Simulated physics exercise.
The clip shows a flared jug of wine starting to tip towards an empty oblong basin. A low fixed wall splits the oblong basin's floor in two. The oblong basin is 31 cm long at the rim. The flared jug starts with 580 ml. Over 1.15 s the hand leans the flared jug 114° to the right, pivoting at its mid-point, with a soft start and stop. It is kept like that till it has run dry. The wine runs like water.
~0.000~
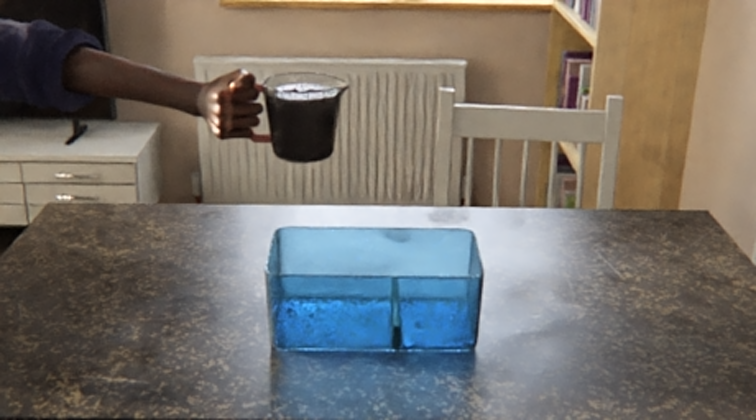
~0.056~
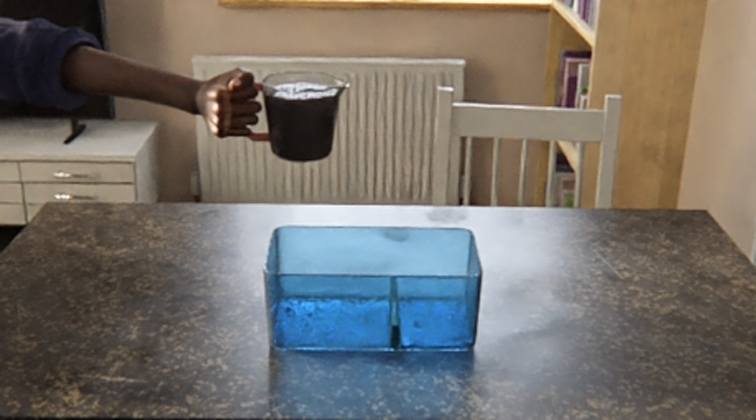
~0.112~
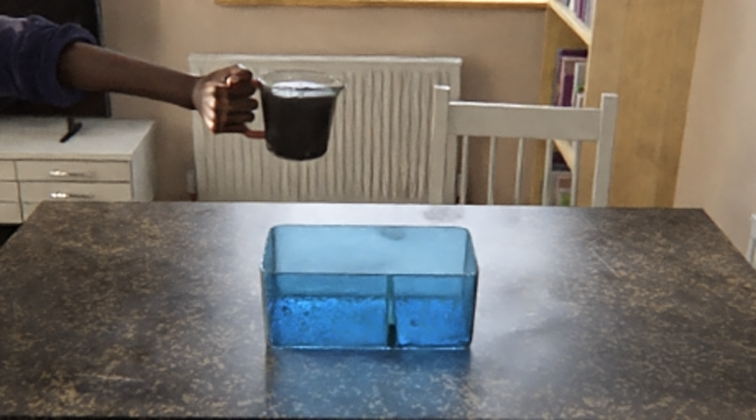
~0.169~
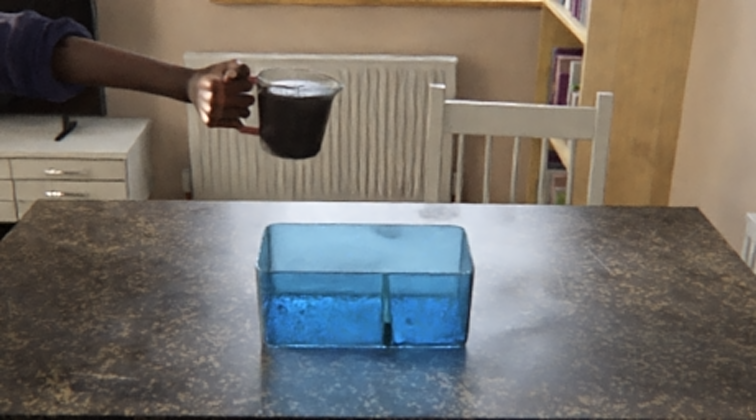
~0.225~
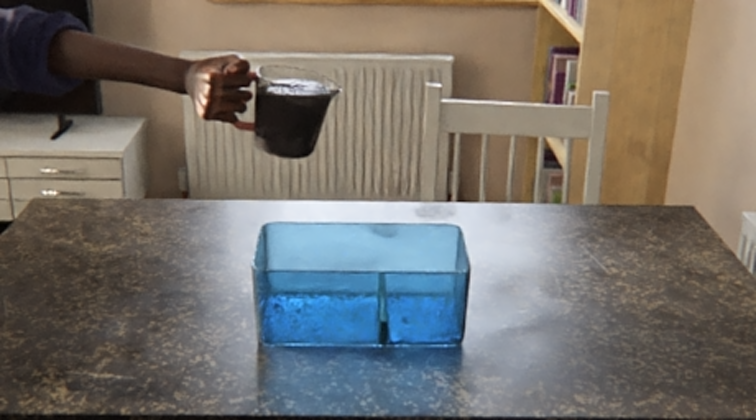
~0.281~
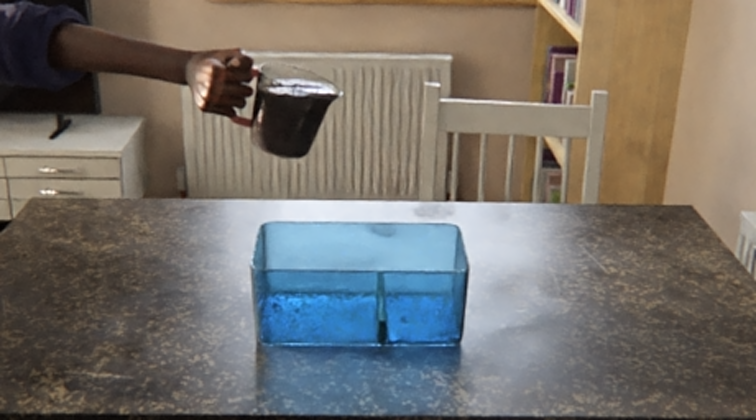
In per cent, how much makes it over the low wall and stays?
The far part has some 69 per cent.
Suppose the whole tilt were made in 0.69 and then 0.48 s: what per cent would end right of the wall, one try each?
First 45, then 30 per cent.
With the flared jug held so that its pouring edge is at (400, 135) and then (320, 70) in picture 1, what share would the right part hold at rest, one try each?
In turn about 80 and 20 per cent.
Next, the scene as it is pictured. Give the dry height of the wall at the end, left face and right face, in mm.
Left about 32 mm, right about 14 mm.
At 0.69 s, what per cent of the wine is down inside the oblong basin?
Some 9 per cent.
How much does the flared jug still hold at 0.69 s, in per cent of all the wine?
About 62 per cent.
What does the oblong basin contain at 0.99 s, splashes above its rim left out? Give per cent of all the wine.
Some 72 per cent.
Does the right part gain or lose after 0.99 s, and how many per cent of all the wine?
It goes up by about 8.
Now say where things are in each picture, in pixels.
The first picture shows tilt 0°; pouring edge (350, 84); surface from (267, 92) to (340, 93); the oblong basin's rim runs from (270, 251) to (479, 253); the wall's top is at (396, 301).
The second picture shows tilt 1°; pouring edge (349, 84); surface from (265, 92) to (338, 93).
The third picture shows tilt 3°; pouring edge (346, 84); surface from (263, 89) to (336, 92).
The fourth picture shows tilt 6°; pouring edge (344, 86); surface from (260, 88) to (334, 91).
The fifth picture shows tilt 10°; pouring edge (342, 89); surface from (258, 87) to (333, 90).
The sixth picture shows tilt 16°; pouring edge (343, 93); surface from (259, 88) to (337, 91).
By 0.69 s the tilt is 75° and 63 per cent is still to pour, 1 is left of the wall and 8 right of it.
By 0.99 s the tilt is 109° and 8 per cent is still to pour, 10 is left of the wall and 61 right of it.
By 1.31 s the tilt is 114° and 0 per cent is still to pour, 30 is left of the wall and 68 right of it.
By 1.65 s the tilt is 114° and 0 per cent is still to pour, 29 is left of the wall and 69 right of it.
At rest 29 per cent lies left of the wall, 69 right of it and 2 outside.
